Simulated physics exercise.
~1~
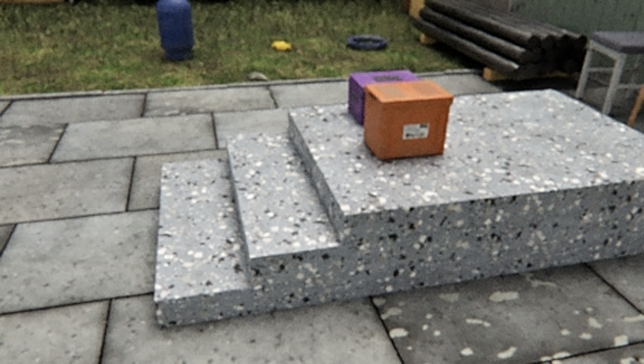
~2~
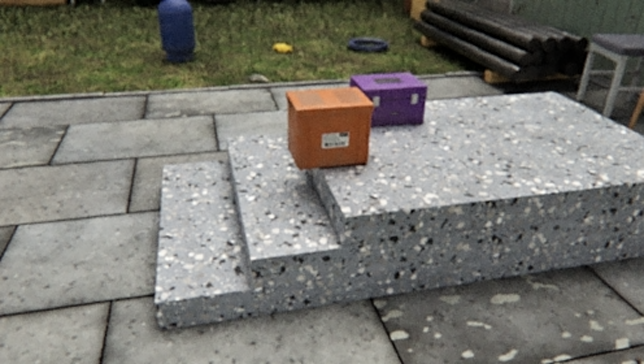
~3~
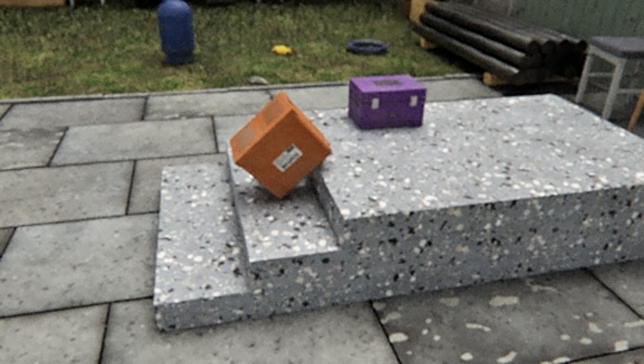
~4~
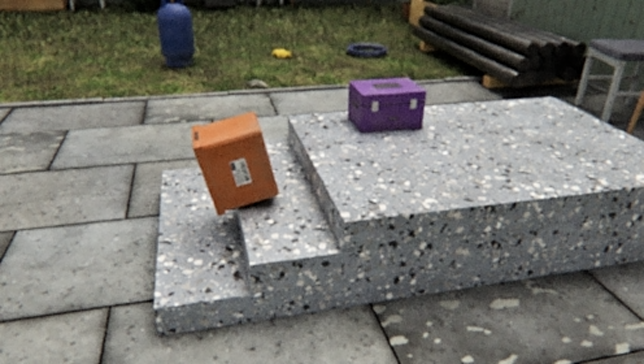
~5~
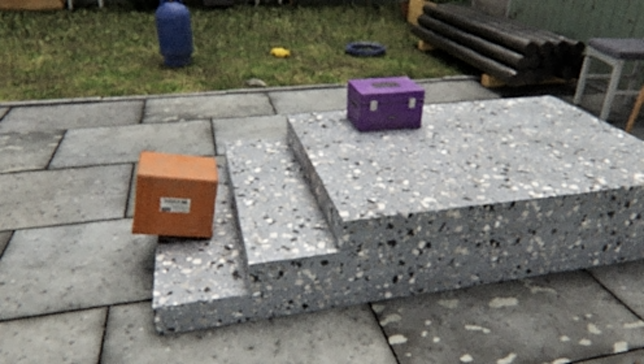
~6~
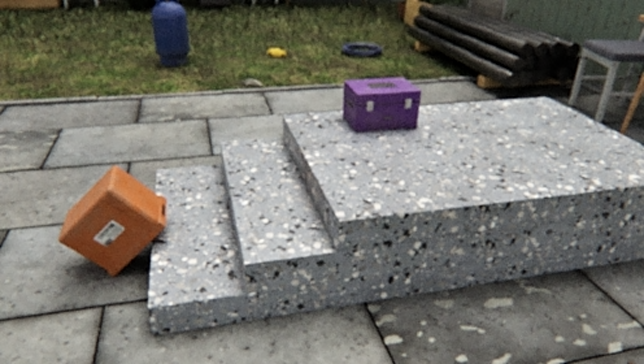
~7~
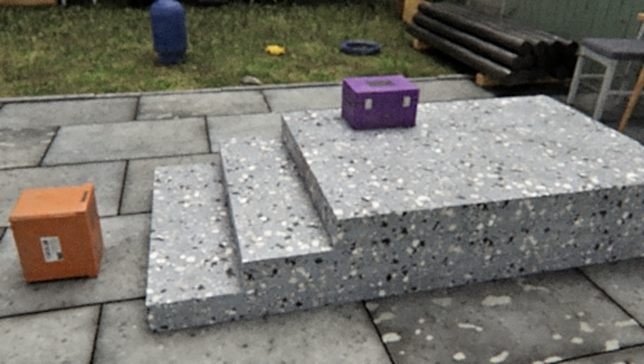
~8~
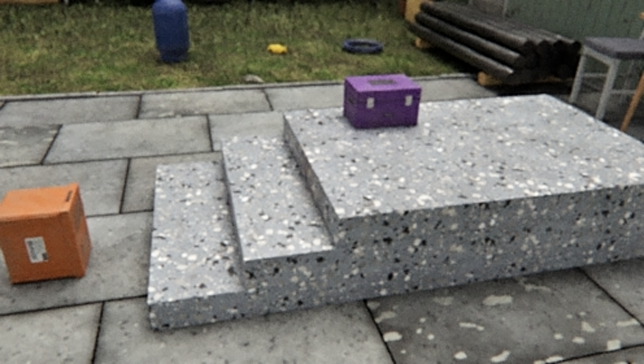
On a paved patio beside a strip of grass, a slightly swaying view looks down on a low speckled grey platform with steps descending to the left. An orange box sits near the front of the top level, partly hiding a purple toolbox behind it, while a blue container, stacked dark logs and a stool stand in the background. The orange box slides left to the edge, tips over it and tumbles down the steps. It rolls off the lowest one onto the paving, settling upright at far left, while the purple toolbox stays on top.
